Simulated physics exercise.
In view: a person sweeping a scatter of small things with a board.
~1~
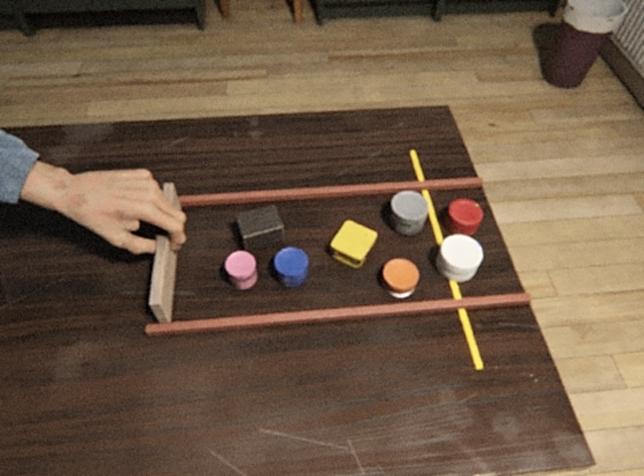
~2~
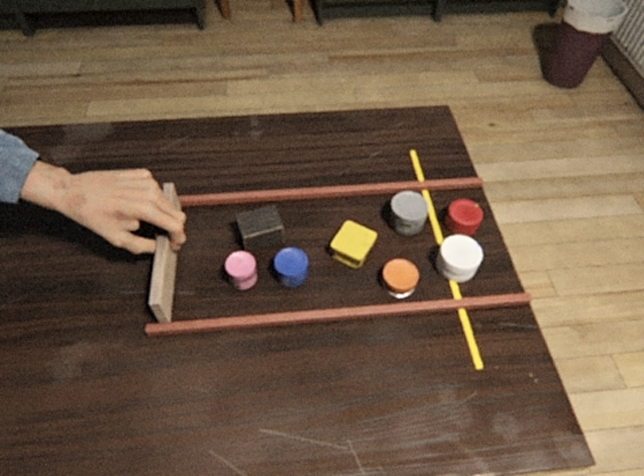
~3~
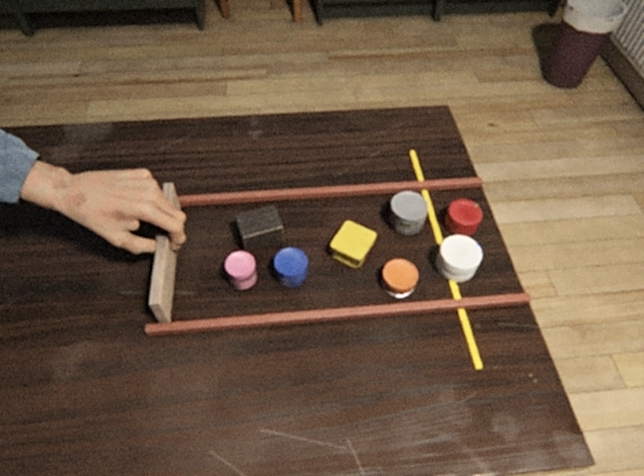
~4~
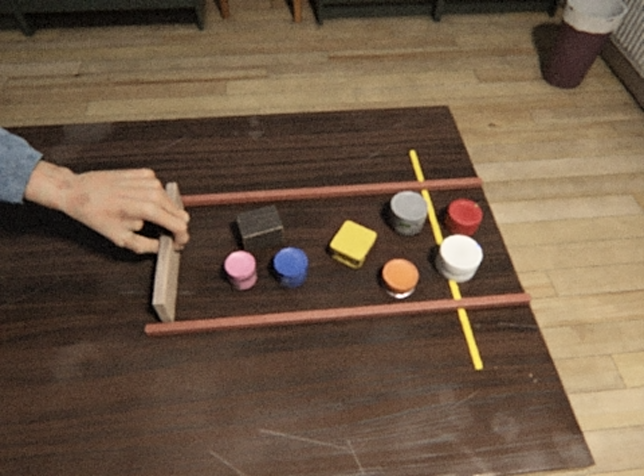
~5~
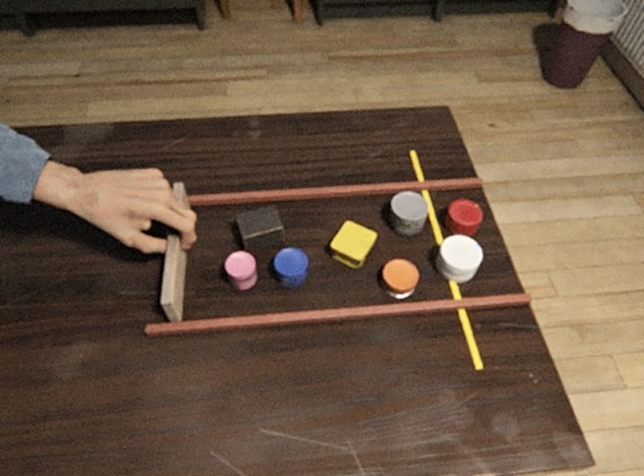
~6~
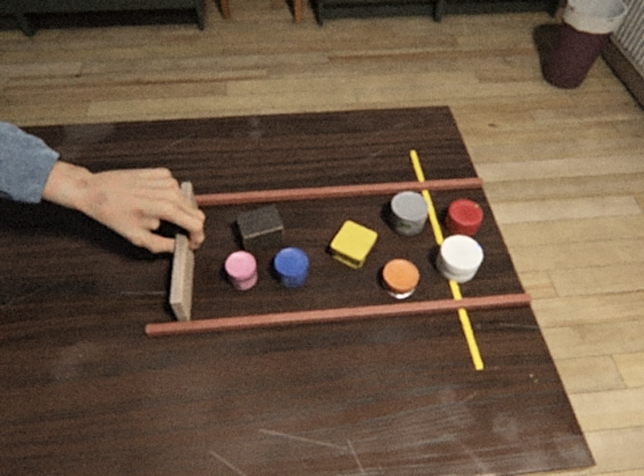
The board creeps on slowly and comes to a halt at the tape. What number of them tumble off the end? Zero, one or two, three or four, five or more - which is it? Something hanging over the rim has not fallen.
In the end one or two are gone from the table.
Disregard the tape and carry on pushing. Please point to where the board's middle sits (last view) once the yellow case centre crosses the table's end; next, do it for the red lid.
Points: About (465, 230) and about (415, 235).
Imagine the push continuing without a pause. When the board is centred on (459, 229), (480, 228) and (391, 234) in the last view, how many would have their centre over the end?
Result per place: 3; 5; 0.
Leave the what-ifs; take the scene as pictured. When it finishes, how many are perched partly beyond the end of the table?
You'd get 1.
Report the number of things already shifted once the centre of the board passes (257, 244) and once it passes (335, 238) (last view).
Tally: 3; 5.
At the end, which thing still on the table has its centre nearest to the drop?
The grey tub.
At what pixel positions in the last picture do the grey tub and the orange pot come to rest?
You'll find the first one at (492, 209) and the second at (505, 280).
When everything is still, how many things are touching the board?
Counting them up gives 3.
A little later, none off yet; red lid at rest near (463, 219); white lid at rest near (458, 259); grey tub at rest near (408, 214).
Next, none off yet; red lid shifted about its own width near (485, 219); white lid shifted about its own width near (486, 263); grey tub shifted about its own width near (451, 212).
When it is over, the number that fall off is one or two; down, white lid and red lid.
